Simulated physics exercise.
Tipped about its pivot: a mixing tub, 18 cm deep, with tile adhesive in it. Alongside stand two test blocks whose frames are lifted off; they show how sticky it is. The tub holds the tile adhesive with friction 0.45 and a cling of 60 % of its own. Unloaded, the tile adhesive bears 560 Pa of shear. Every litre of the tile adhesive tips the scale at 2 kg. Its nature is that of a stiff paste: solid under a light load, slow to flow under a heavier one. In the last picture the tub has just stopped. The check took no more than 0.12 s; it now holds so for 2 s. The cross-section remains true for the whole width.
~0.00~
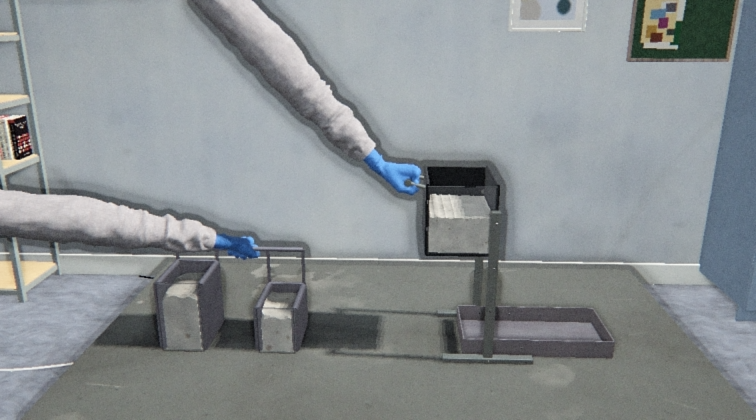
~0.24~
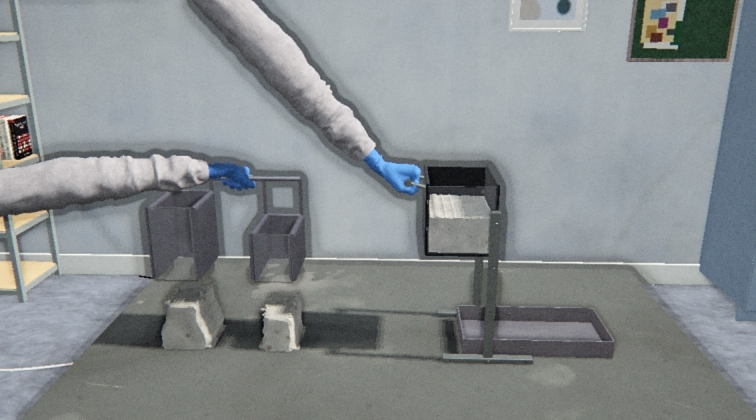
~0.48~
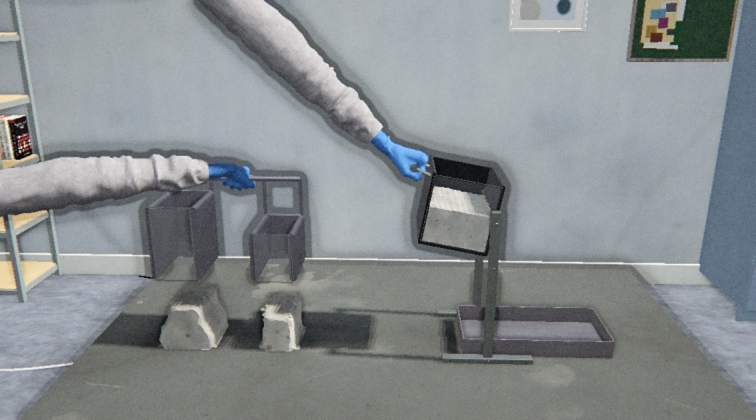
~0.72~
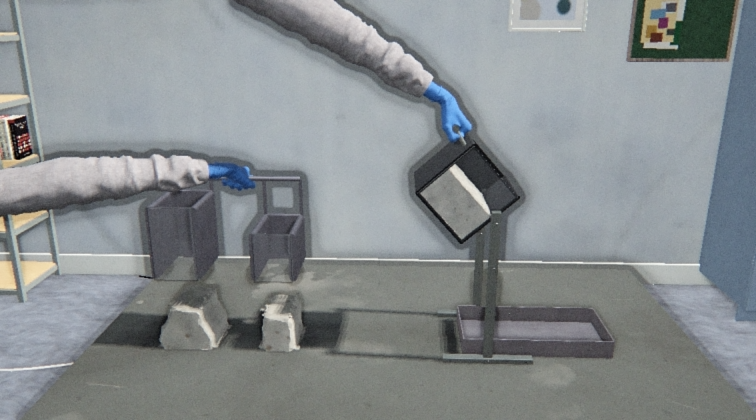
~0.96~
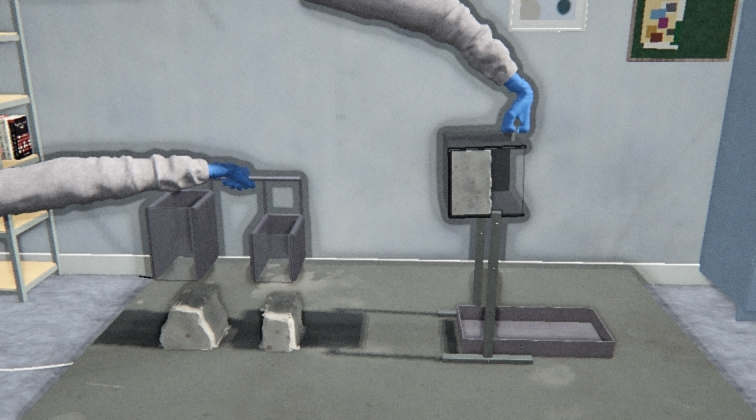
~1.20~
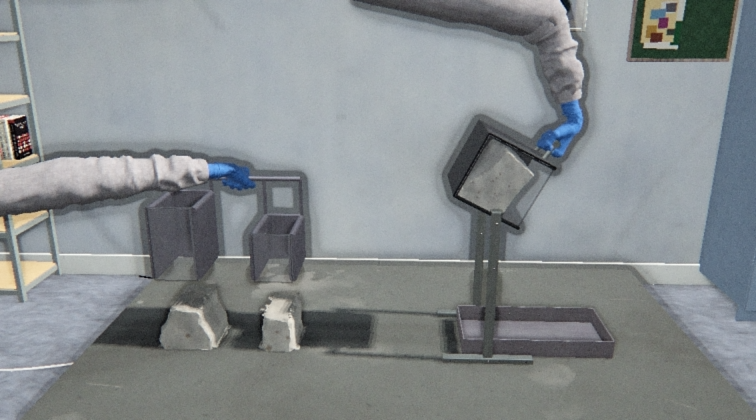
In a room with pale blue walls, a gloved hand lifted two molds off grey blocks, which slumped slightly, then another gloved hand turned a raised tub of grey paste clockwise past upright onto its side.
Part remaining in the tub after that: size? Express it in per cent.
Close to 0 %.
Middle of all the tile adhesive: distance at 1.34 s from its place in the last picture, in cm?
Shift: Some 9 cm.
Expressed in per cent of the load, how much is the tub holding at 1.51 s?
Near 30 in a hundred.
By 1.34 s, the tub is at 117 degrees and holds 62 %.
By 1.51 s, the tub is at 117 degrees and holds 32 %.
By 1.68 s, the tub is at 117 degrees and holds 6 %.
By 1.85 s, the tub is at 117 degrees and holds 0 %.
By 3.20 s, at the end, the tub is at 117 degrees and holds 0 %.
